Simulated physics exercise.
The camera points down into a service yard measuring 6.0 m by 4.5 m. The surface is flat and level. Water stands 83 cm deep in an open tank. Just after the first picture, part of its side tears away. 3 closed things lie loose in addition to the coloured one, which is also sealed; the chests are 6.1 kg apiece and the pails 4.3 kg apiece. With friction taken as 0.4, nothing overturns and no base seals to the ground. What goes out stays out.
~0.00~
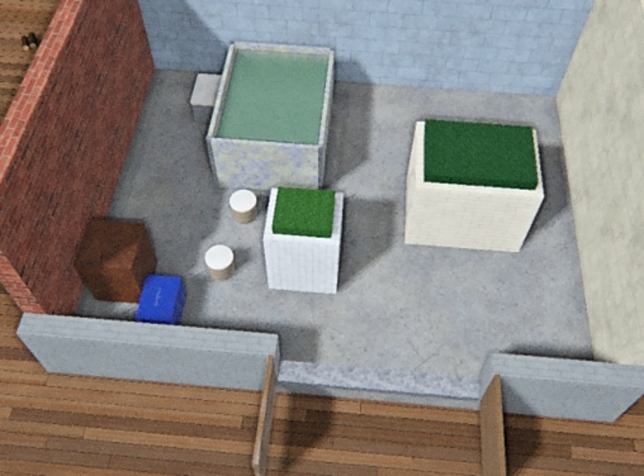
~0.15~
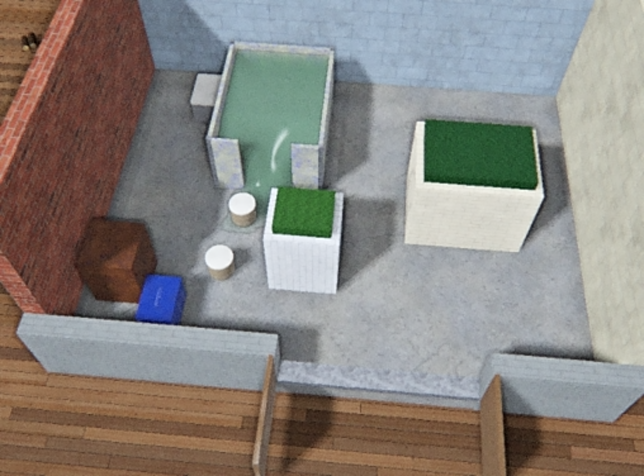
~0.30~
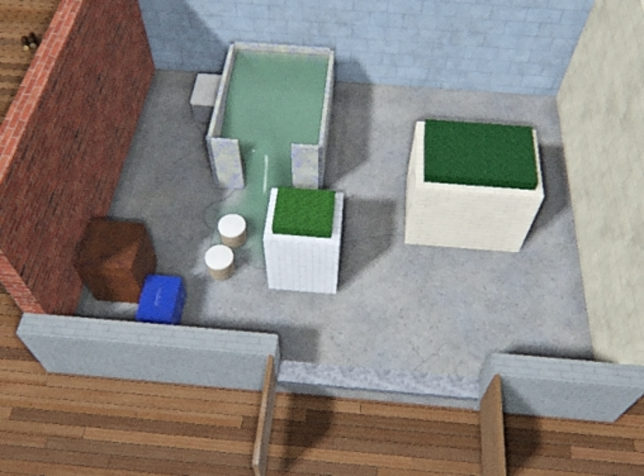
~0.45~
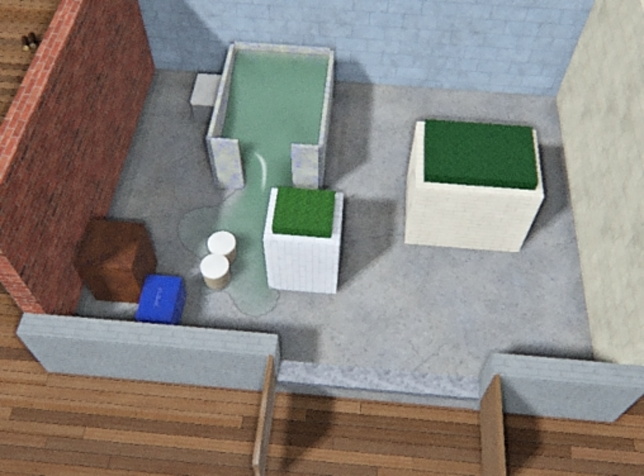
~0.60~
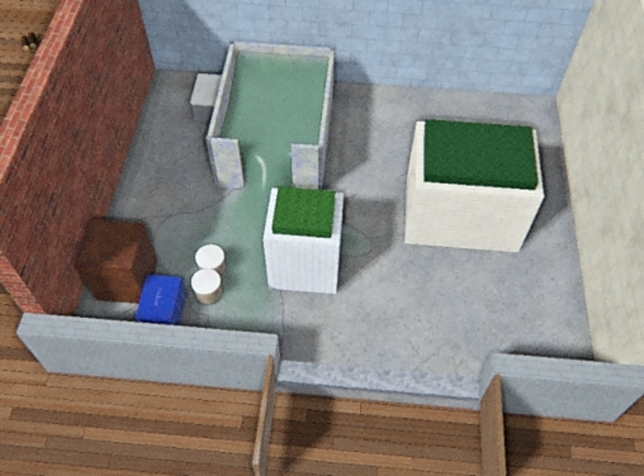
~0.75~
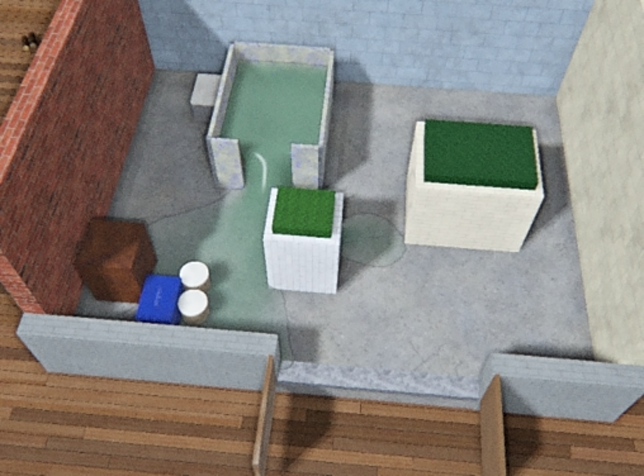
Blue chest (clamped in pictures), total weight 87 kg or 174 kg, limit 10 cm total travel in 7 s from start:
Heavier only.
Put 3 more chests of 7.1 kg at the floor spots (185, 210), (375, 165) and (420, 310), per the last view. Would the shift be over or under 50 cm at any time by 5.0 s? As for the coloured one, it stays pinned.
In order: Farther, then farther, then farther.
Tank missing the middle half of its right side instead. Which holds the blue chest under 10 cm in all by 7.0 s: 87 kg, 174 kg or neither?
Then even the small mass works.
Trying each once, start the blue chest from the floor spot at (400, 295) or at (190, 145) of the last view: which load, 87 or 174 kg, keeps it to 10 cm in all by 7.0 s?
Order kept: Light pick works, light pick works.
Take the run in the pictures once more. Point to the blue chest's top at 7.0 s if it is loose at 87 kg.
Roughly at pixel (131, 304).
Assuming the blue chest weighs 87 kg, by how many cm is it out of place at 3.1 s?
30 cm.
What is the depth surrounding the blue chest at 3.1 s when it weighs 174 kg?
Something like 18 centimetres.
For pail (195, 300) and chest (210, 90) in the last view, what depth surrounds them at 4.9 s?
First about 14 cm, second about 10 cm.
After 1.4 s the blue chest would be 2 cm from its start with 87 kg and 0 cm from its start with 174 kg; 21 cm of water round it then.
After 3.1 s the blue chest would be 31 cm from its start with 87 kg and 0 cm from its start with 174 kg; 18 cm of water round it then.
After 4.9 s the blue chest would be 31 cm from its start with 87 kg and 0 cm from its start with 174 kg; 11 cm of water round it then.
After 7.0 s the blue chest would be 31 cm from its start with 87 kg and 0 cm from its start with 174 kg; 9 cm of water round it then.
